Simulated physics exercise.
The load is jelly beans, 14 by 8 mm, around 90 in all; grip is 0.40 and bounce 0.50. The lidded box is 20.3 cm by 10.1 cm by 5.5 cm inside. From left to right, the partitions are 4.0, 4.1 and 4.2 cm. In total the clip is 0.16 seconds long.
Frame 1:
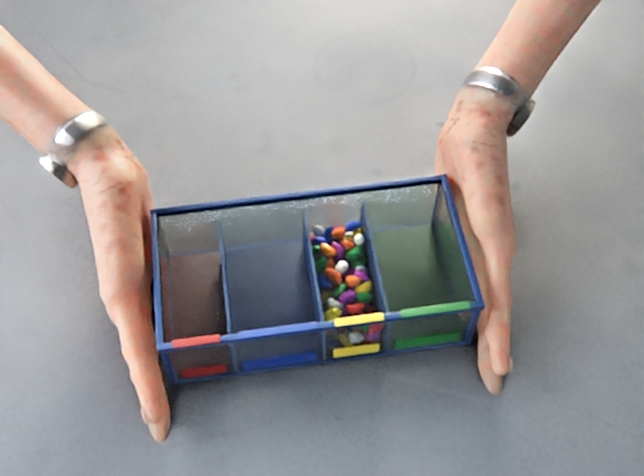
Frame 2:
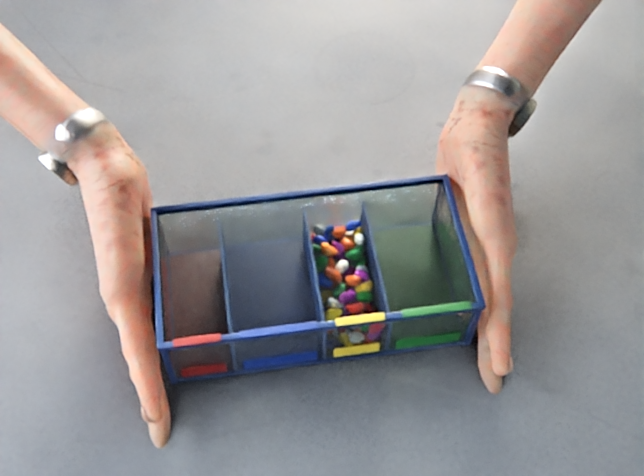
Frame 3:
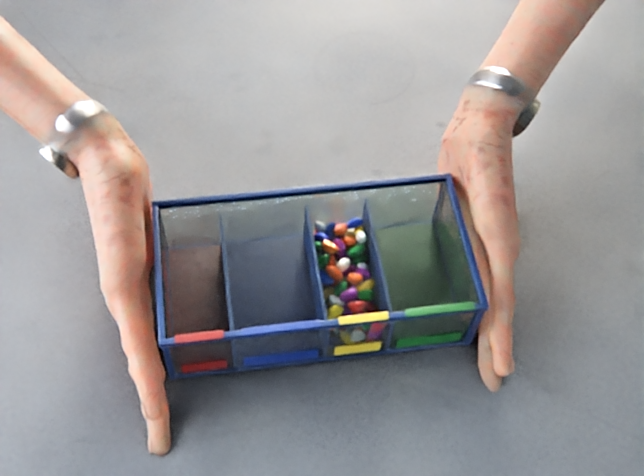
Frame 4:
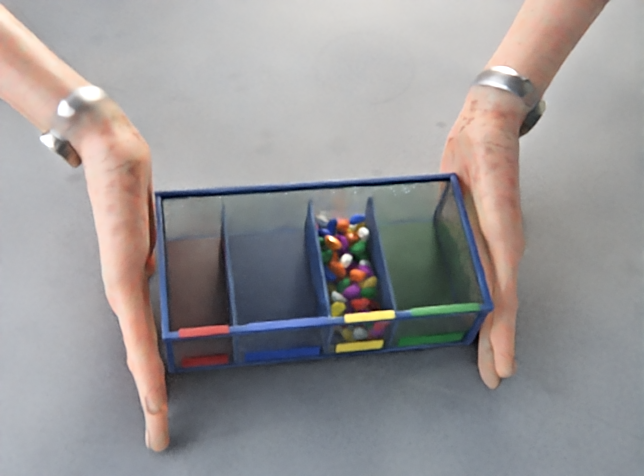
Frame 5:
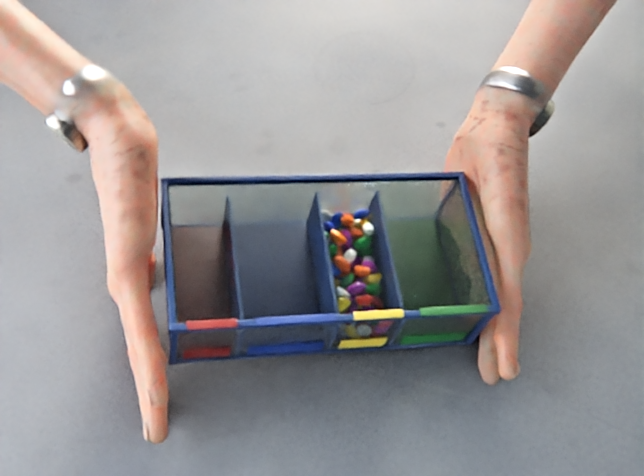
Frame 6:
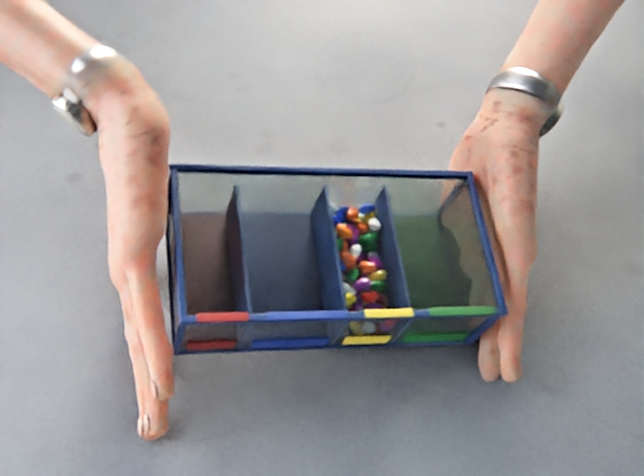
A clear, blue-edged box is slowly tilted by two hands with silver bracelets, one at each end, above a plain grey surface seen from above at an angle. Its four compartments are marked red, blue, yellow and green from left to right, with multicoloured jelly beans only in the yellow one. The hands gradually raise the left end, shifting the box slightly rightward, while the view stays still.
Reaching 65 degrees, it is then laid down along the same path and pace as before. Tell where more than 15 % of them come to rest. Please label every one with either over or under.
Labels - red compartment: Under; blue compartment: Under; green compartment: Under; yellow compartment: Over.
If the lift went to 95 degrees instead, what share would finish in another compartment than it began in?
About 20 per cent.
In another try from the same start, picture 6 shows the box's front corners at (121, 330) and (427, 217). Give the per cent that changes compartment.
About 15 %.
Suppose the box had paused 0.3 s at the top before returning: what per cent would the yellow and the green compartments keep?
You'd end up with yellow at 100 per cent and green at 0 per cent.
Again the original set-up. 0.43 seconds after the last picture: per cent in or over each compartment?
Red 0 %, blue 0 %, green 0 %, yellow 100 %.
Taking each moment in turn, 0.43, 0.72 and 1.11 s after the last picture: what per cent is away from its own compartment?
In order: 0, then 0, then 0.
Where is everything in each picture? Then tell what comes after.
Box tilt 0 degrees, front corners at (164, 345) and (477, 303); yellow 100 %, in the first picture.
Box tilt 1 degrees, front corners at (164, 344) and (478, 304), in the second picture.
Box tilt 3 degrees, front corners at (166, 340) and (481, 304), in the third picture.
Box tilt 6 degrees, front corners at (169, 334) and (486, 305), lowest corner right front, in the fourth picture.
Box tilt 10 degrees, front corners at (176, 326) and (493, 307), lowest corner right front, in the fifth picture.
Box tilt 15 degrees, front corners at (186, 317) and (500, 309), lowest corner right front; yellow 100 %, in the sixth picture.
Then, 0.43 s after the last picture, tilt 64 degrees; yellow 100 %.
Then, 0.72 s after the last picture, tilt 26 degrees; yellow 100 %.
Then, 1.11 s after the last picture, tilt 0 degrees; yellow 100 %.
In the end, red 0 %, blue 0 %, green 0 %, yellow 100 %.
